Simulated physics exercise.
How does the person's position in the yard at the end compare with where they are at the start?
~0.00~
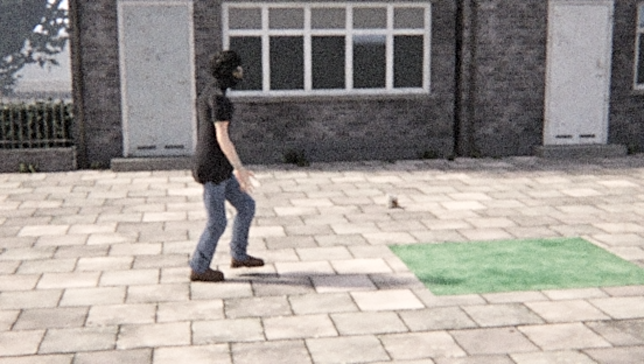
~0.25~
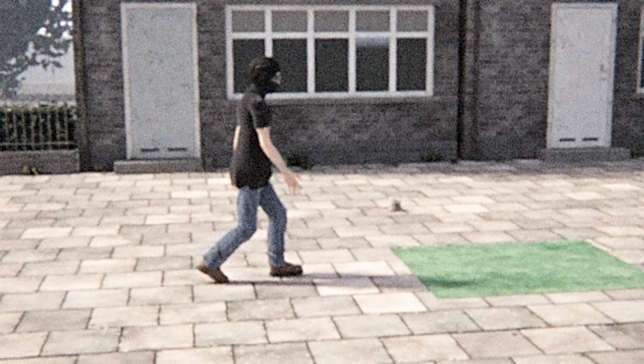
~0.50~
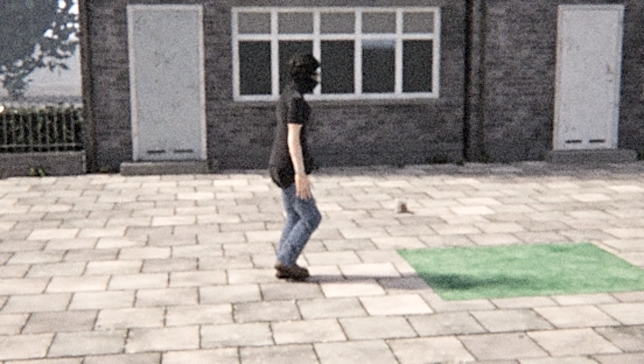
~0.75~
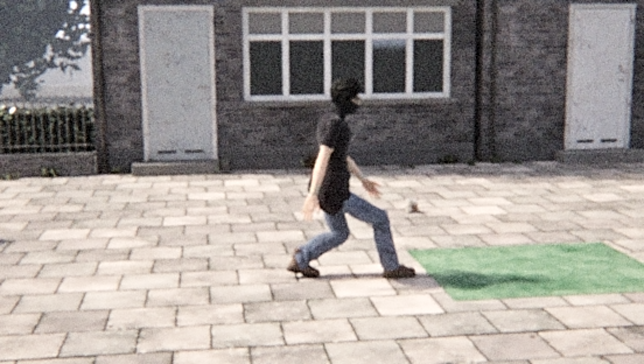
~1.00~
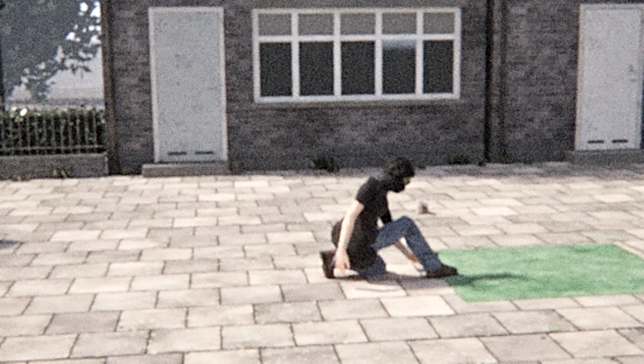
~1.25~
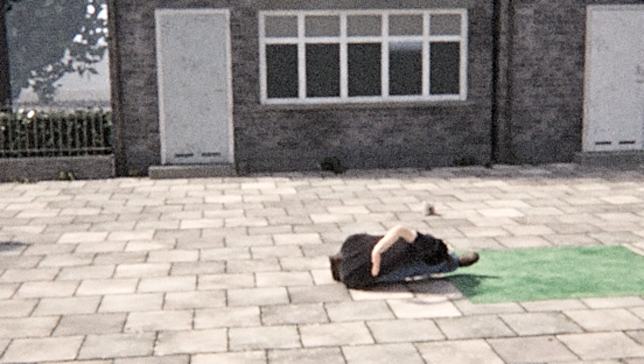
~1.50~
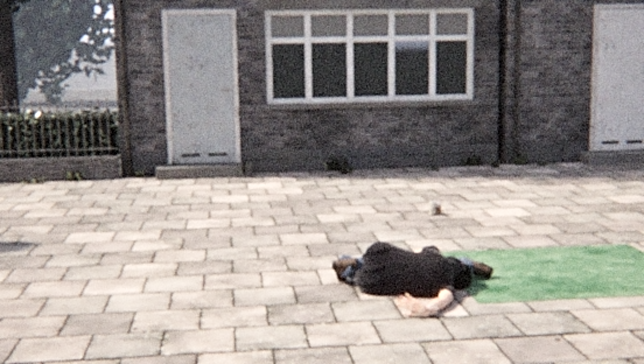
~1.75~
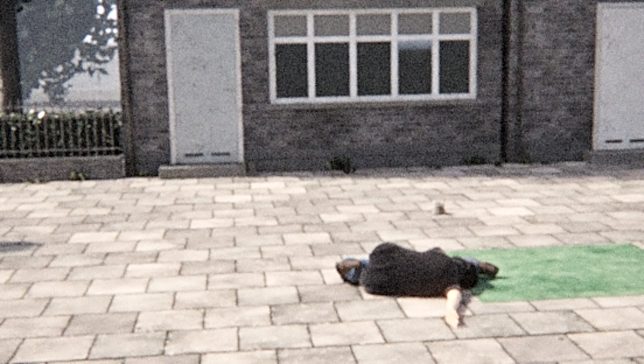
At the start the person is upright on the left side of the yard, well away from the green mat. At the end they are farther right and down on the paving, lying beside the mat's near edge.
